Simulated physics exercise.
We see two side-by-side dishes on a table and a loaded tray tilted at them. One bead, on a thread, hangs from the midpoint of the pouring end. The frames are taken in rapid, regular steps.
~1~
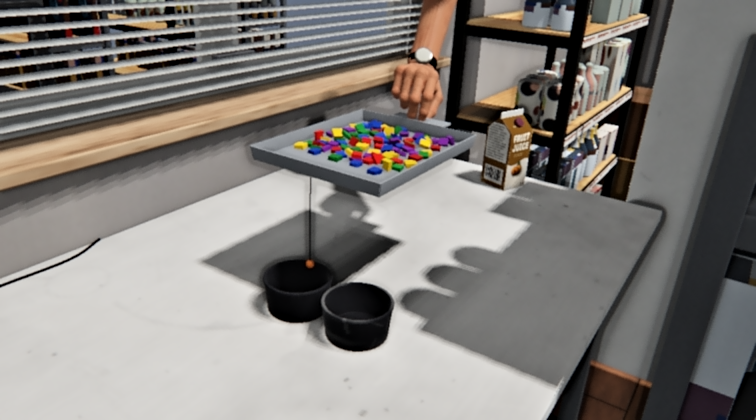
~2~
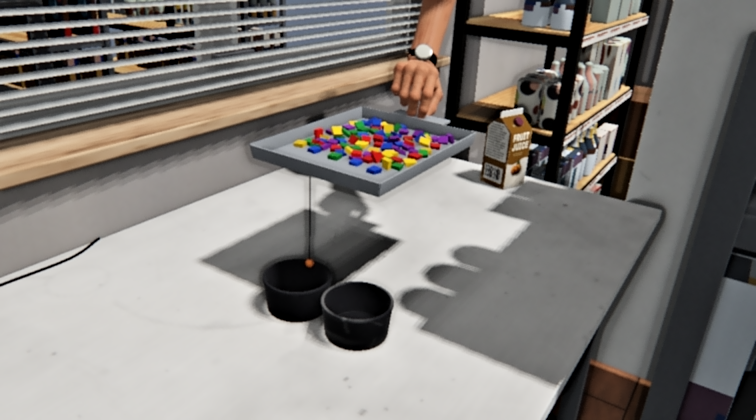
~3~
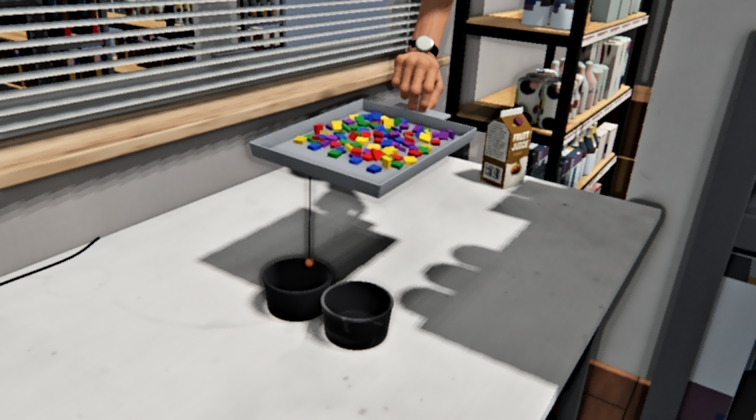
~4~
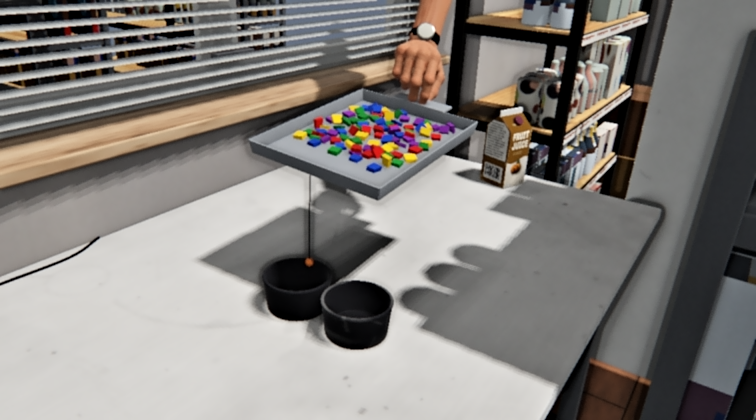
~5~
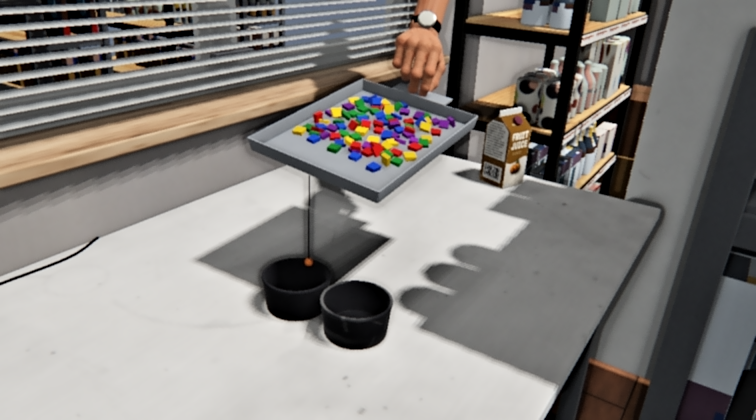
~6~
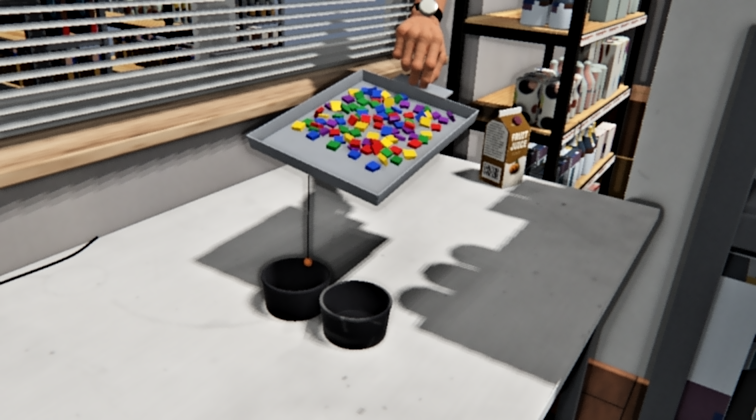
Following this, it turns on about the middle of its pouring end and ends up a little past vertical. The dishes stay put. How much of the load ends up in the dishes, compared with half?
The dishes end up with more than half of it.
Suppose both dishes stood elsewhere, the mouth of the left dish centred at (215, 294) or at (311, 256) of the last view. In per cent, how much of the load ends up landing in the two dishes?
Approximately 0 percent, followed by approximately 40 percent.
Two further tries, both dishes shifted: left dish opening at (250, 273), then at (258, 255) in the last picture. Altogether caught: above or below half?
For the earlier try a smaller portion is kept, for the later one a smaller portion.
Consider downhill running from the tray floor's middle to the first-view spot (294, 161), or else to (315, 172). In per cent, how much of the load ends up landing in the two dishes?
About 10 and 10 percent.
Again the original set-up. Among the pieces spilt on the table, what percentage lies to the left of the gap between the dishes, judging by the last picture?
About 30 %.
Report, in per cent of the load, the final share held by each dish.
Per hundred pieces, the left dish ends with about 0 and the right dish with about 90.
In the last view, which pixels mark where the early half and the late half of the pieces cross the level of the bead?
About (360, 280) to begin with, then about (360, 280).
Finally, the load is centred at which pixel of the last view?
Roughly pixel (357, 318).
Soon, tray tipped steeply; nearly all on the tray; a stray few in the right dish; a stray few in the air.
A while on, tray tipped right over; about half on the tray; about a quarter in the right dish; a small part outside both; about a quarter in the air.
Towards the end, tray tipped past a quarter turn; most in the right dish; a small part outside both.
Finally, tray tipped past a quarter turn; most in the right dish; none in the left dish; a small part outside both.
